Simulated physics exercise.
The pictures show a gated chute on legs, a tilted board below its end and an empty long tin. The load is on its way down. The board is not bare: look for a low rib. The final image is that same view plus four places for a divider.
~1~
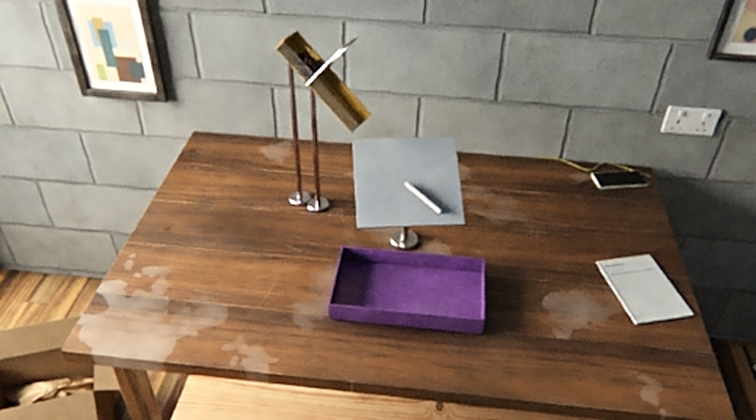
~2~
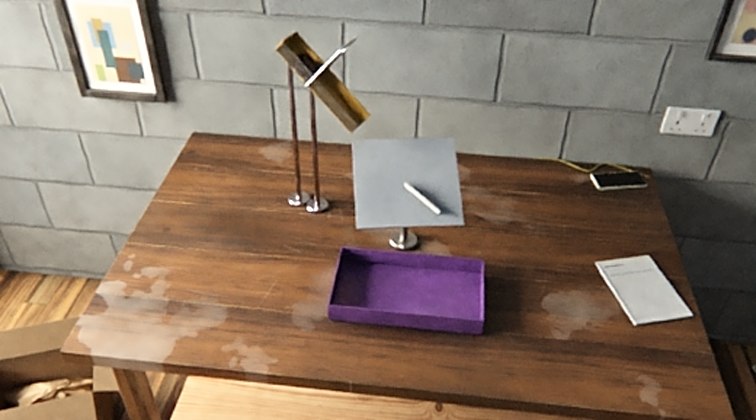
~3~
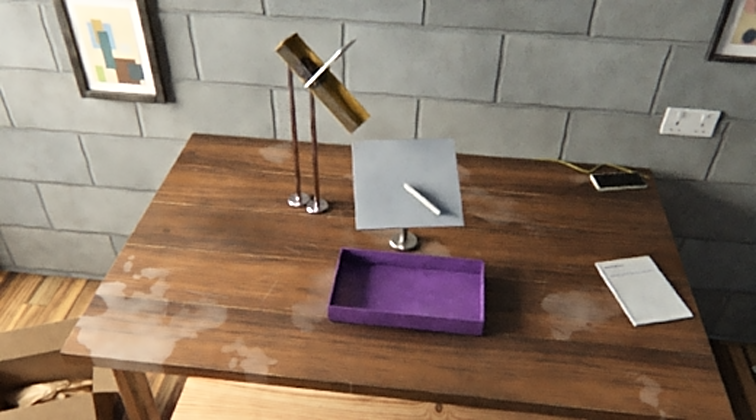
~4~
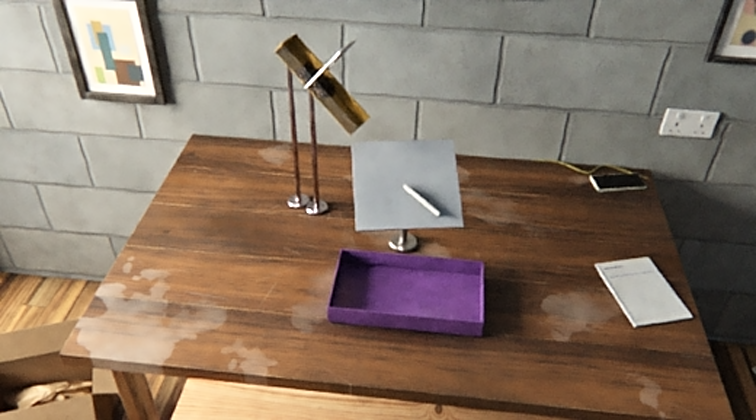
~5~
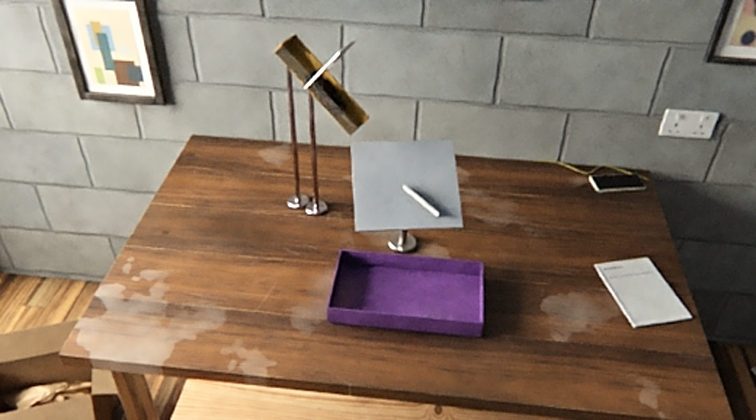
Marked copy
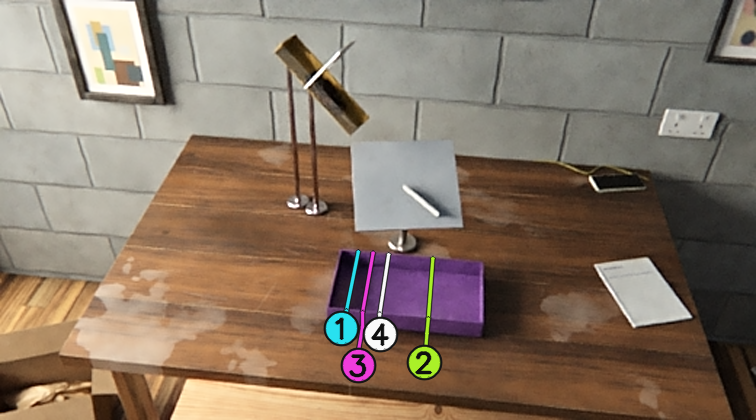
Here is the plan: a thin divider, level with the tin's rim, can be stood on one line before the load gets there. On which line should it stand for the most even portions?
The best line is 2.
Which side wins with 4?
More lands on the right.
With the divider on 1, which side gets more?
Right.
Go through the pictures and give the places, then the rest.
In the first frame, load behind the gate near (311, 68), allspice berries; lip of the chute near (358, 127), sloping fairly steeply.
In the second frame, middle of the board near (405, 182), tilted fairly steeply; middle of its low edge near (411, 226); of its high edge near (403, 139).
In the third frame, front corners of the tin near (328, 306) and (484, 321), empty; front of the load near (324, 80).
In the fourth frame, middle of the load near (319, 83); its front near (332, 94), close to a third of the way to the lip; rib from (405, 184) to (439, 213).
In the fifth frame, middle of the load near (327, 95); its front near (341, 114), close to two thirds of the way to the lip.
On the marked copy, line 1 crosses the front rim at (346, 310); line 2 crosses the front rim at (428, 317); line 3 crosses the front rim at (362, 311); line 4 crosses the front rim at (379, 313).
With 1, of what is caught, none at all on the left of the divider, the whole lot on the right.
With 2, of what is caught, close to half on the left of the divider, close to half on the right.
With 3, of what is caught, none at all on the left of the divider, the whole lot on the right.
With 4, of what is caught, a small share on the left of the divider, all but a few on the right.
